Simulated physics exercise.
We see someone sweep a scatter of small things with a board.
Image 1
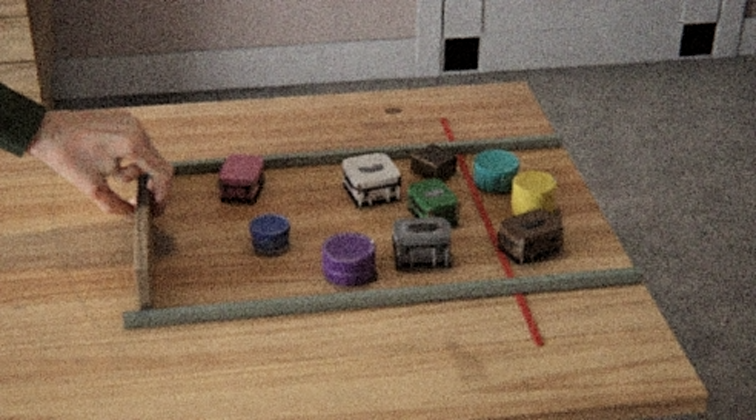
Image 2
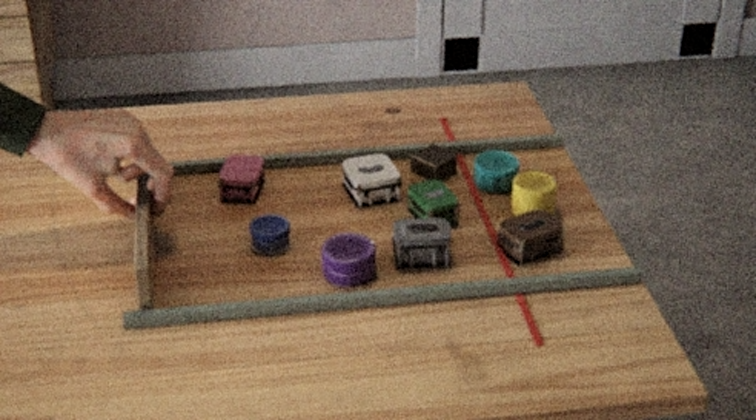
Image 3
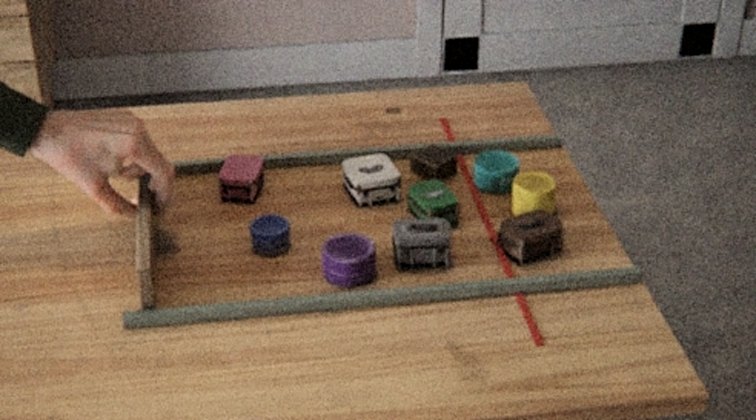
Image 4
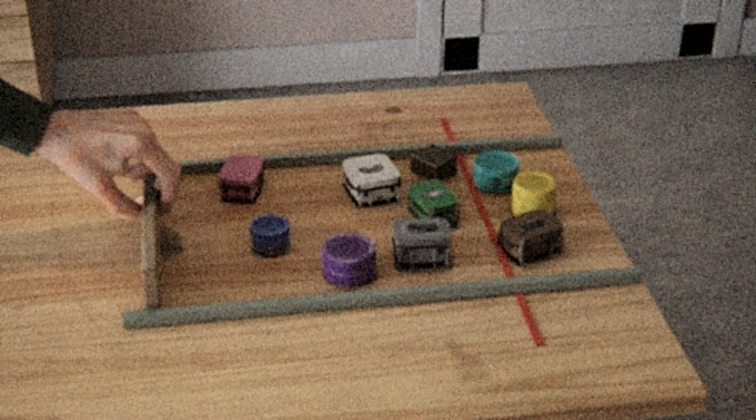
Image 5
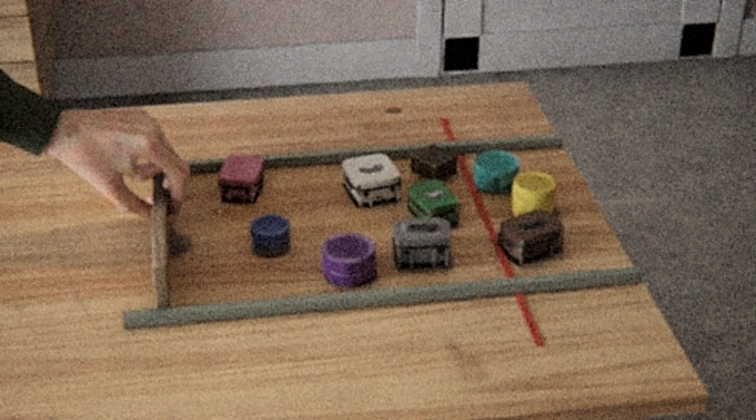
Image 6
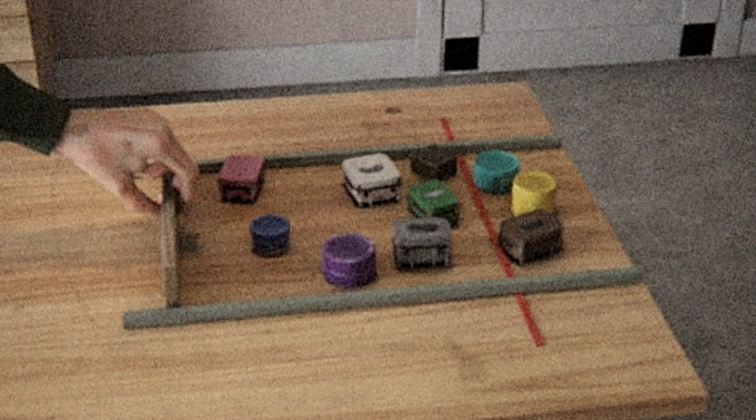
Wooden board held by a hand sliding slowly right across a tabletop between two rails, small colourful cases and tubs staying still.
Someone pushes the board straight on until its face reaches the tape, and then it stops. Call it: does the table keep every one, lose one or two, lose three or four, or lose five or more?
It keeps every one.
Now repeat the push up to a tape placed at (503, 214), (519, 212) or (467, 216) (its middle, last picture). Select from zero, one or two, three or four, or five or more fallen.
In turn: Just one or two, just one or two, none.
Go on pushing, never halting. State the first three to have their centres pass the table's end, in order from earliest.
Earliest first: The turquoise tub, then the brown case, then the yellow lid.
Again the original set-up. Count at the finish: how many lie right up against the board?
The count is 4.
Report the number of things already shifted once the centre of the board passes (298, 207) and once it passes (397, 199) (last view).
At the first spot 2, then 8.
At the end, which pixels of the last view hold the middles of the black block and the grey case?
Near (512, 151) and (549, 219).
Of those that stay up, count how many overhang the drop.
Result: 2.
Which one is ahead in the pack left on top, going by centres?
It's the turquoise tub that is foremost.
Soon after, none off yet; yellow lid at rest near (534, 197); brown case at rest near (530, 237); turquoise tub at rest near (496, 172).
In the end, the number that fall off is zero.
